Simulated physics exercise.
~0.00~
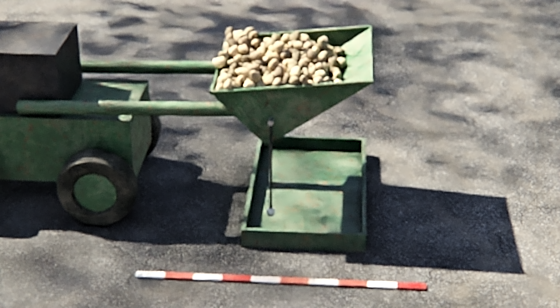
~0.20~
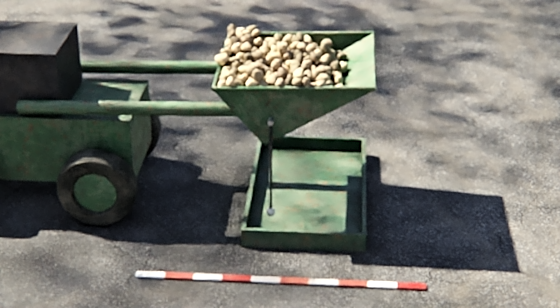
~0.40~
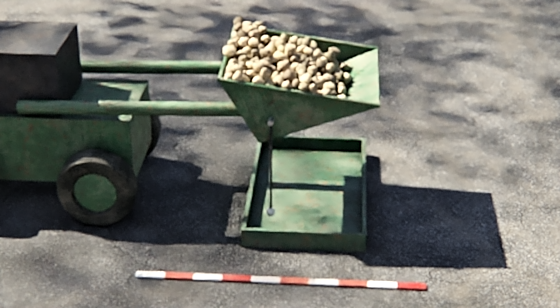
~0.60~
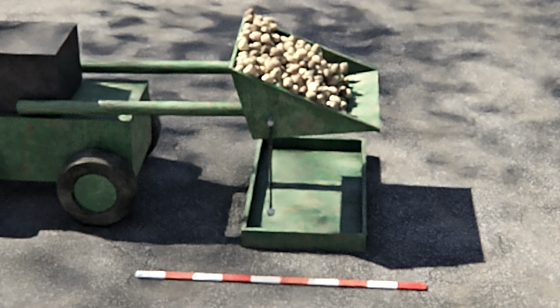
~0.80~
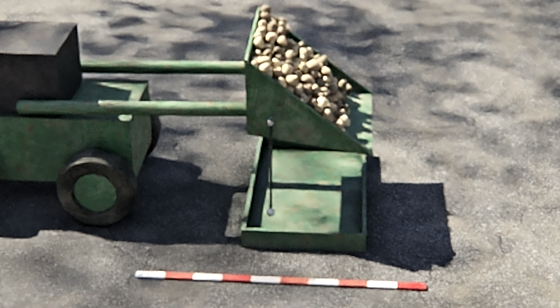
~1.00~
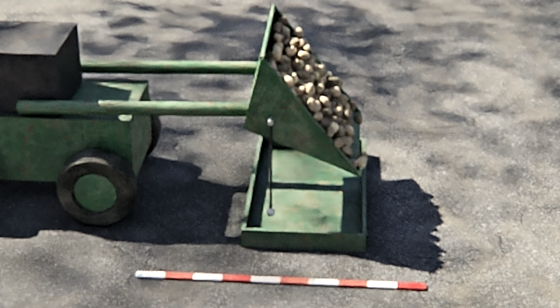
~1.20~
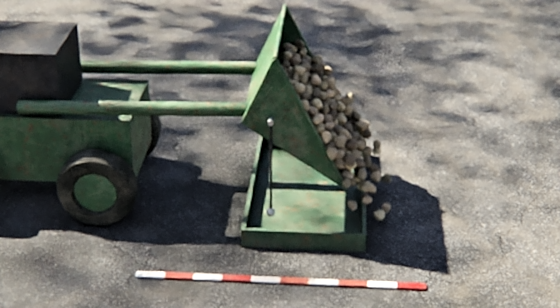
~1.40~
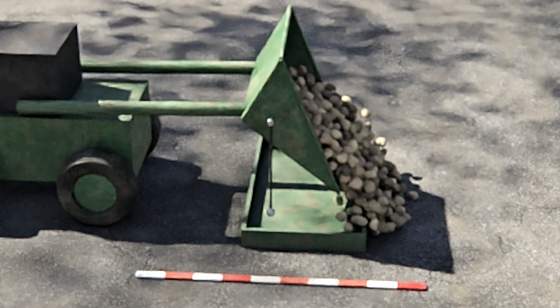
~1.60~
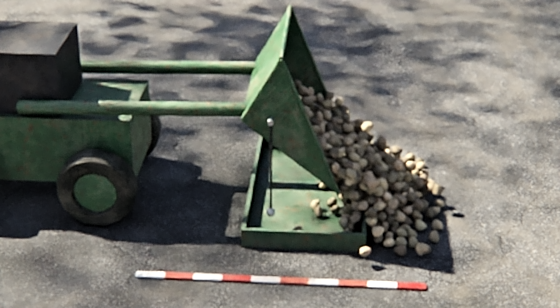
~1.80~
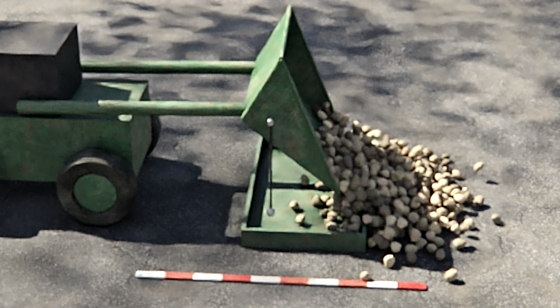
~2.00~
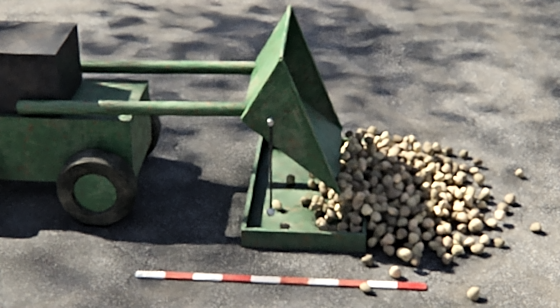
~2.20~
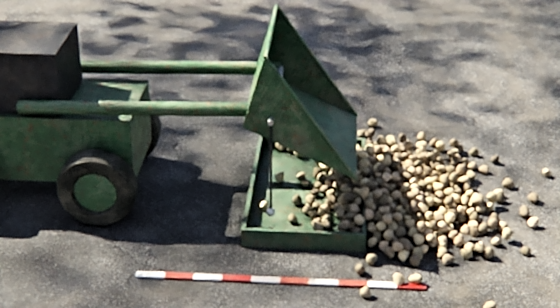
A green bucket tips right, spills most stones beyond the tray, and begins tilting back.
